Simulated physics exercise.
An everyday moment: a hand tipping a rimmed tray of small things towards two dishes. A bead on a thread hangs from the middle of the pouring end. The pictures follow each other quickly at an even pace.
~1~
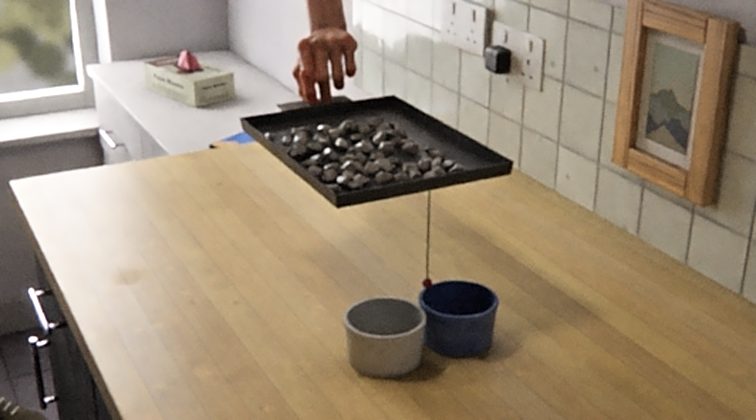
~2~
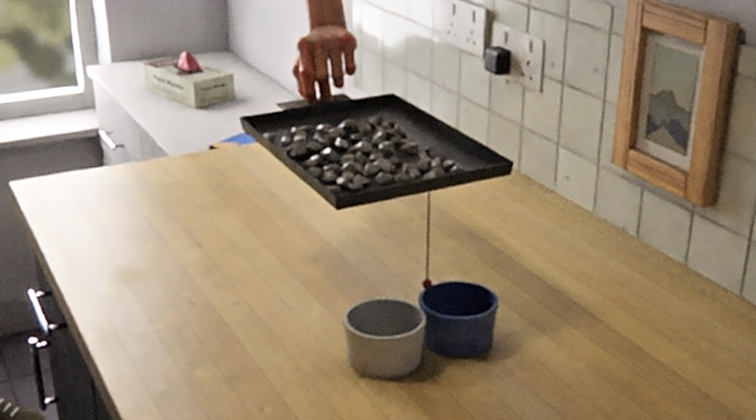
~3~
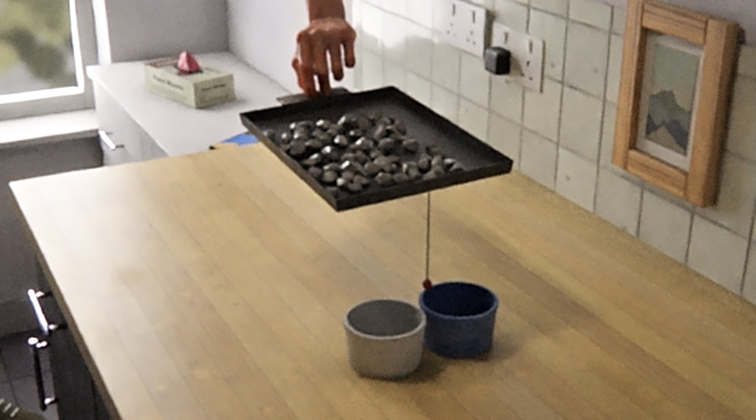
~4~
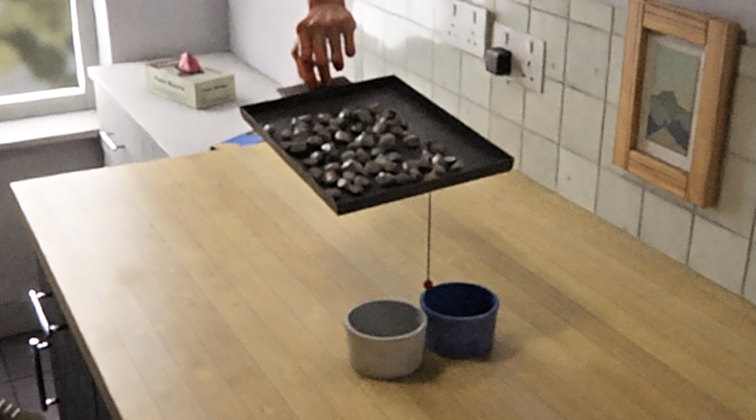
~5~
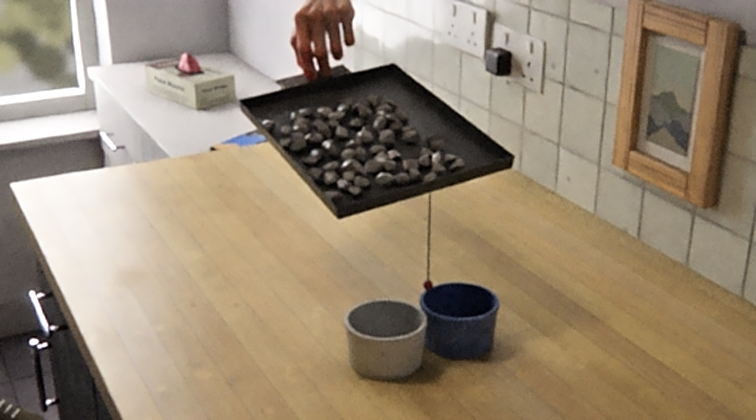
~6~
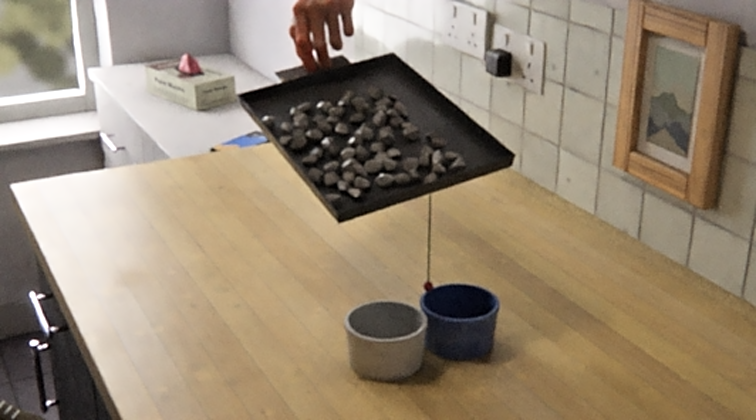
A hand gradually tilting a black tray of dark pebbles, its near left corner dipping slightly, above grey and blue bowls.
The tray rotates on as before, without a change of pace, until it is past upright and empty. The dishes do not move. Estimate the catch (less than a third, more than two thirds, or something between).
In the dishes lies from one third to two thirds of it.
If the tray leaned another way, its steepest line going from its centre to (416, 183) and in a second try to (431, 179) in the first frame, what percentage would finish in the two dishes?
About 30 and 10 per cent.
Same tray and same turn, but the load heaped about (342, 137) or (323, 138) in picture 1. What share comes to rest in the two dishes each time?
In turn 40 and 40 in a hundred.
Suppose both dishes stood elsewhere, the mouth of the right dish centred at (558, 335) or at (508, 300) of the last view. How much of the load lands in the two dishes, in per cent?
Roughly 0 per cent, and 0 per cent.
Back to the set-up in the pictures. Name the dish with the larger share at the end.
The winner is the dish on the left.
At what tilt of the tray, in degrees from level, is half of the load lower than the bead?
Roughly 90°.
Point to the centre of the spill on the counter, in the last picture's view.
Close to (316, 363).
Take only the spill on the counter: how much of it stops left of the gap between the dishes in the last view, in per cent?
Some 90 per cent.
Soon after the last picture, tray tipped steeply; all on the tray.
A little later, tray tipped right over; a small part on the tray; about a third in the left dish; about half outside both; a small part in the air.
Later still, tray tipped past a quarter turn; about half in the left dish; about half outside both.
At rest, tray tipped past a quarter turn; about half in the left dish; none in the right dish; about half outside both.
